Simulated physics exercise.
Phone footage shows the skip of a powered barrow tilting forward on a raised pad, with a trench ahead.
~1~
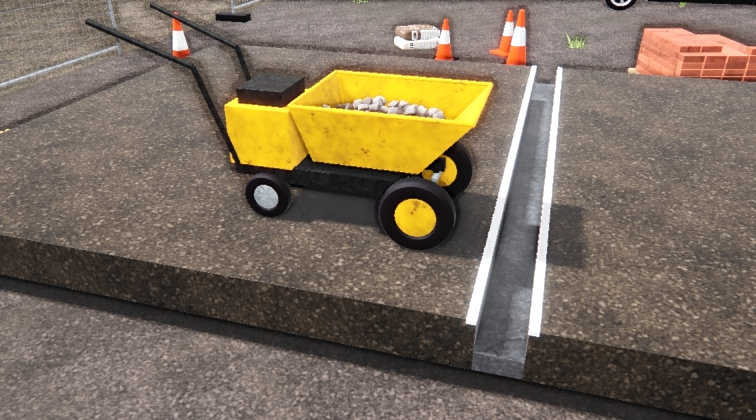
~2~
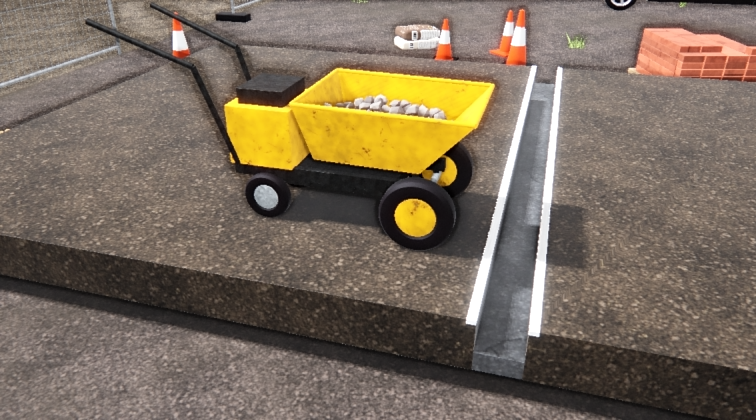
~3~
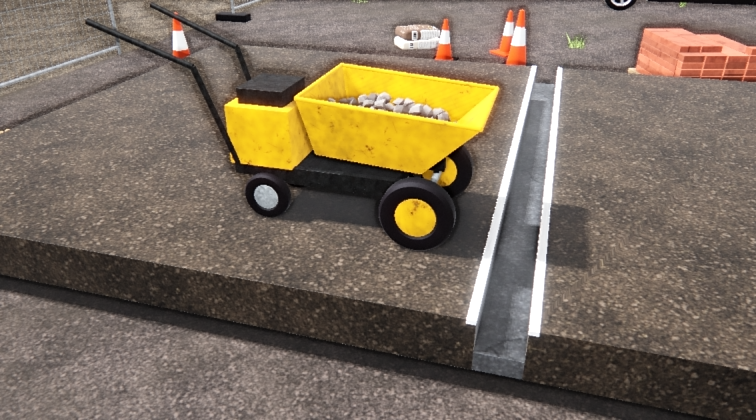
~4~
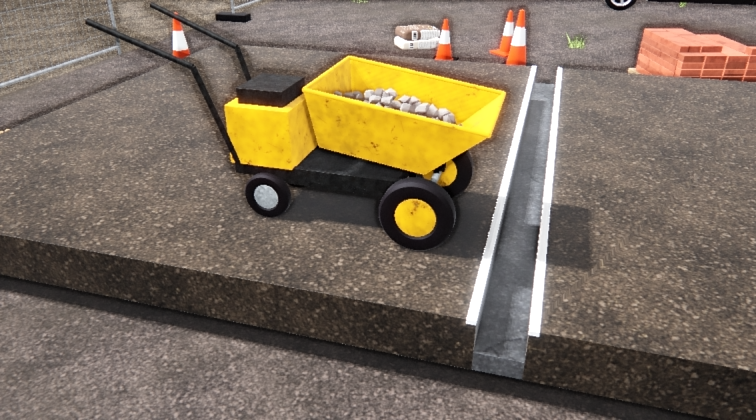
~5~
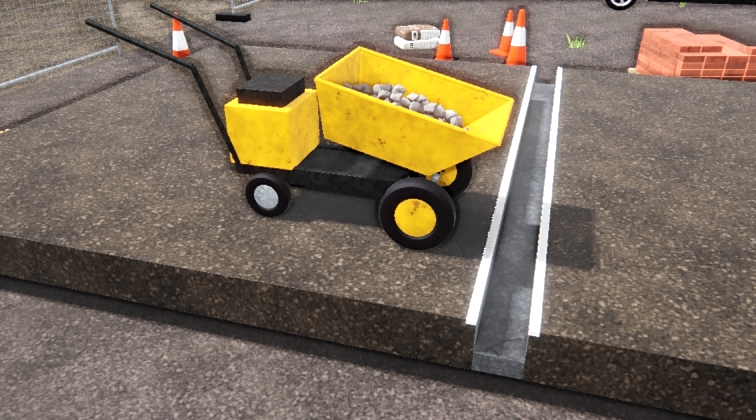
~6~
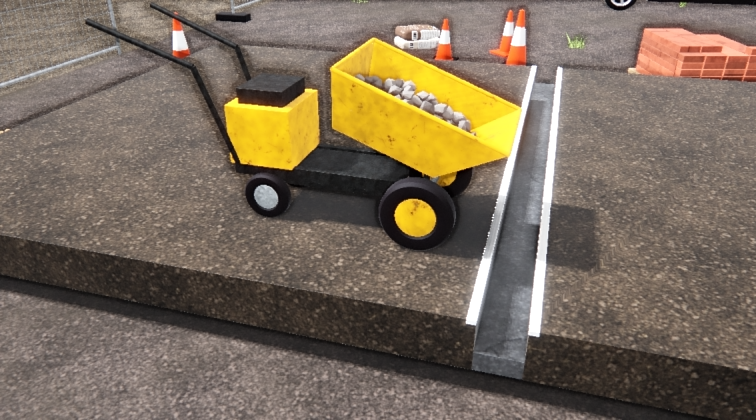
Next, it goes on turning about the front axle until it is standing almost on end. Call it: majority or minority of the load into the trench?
Minority.
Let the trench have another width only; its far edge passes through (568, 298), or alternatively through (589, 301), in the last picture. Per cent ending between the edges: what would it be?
I'd say some 80 in a hundred, followed by 90 in a hundred.
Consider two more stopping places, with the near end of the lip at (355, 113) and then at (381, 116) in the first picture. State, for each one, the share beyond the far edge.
About 0 %, then 0 %.
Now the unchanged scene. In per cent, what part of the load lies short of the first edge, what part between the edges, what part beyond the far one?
Out of a hundred: Short 0; between 10; beyond 50.
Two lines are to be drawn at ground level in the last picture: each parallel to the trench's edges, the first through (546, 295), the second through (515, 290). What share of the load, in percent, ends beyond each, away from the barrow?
Respectively 40 and 60 %.
Soon after the last picture, skip tipped steeply; all in the skip.
A little later, skip tipped right over; most in the skip; a stray few in or heaped over the trench; about a quarter beyond it.
Later still, skip tipped right over; about half in the skip; a small part in or heaped over the trench; about half beyond it.
At rest, skip tipped right over; about a third in the skip; a small part in or heaped over the trench; about half beyond it.
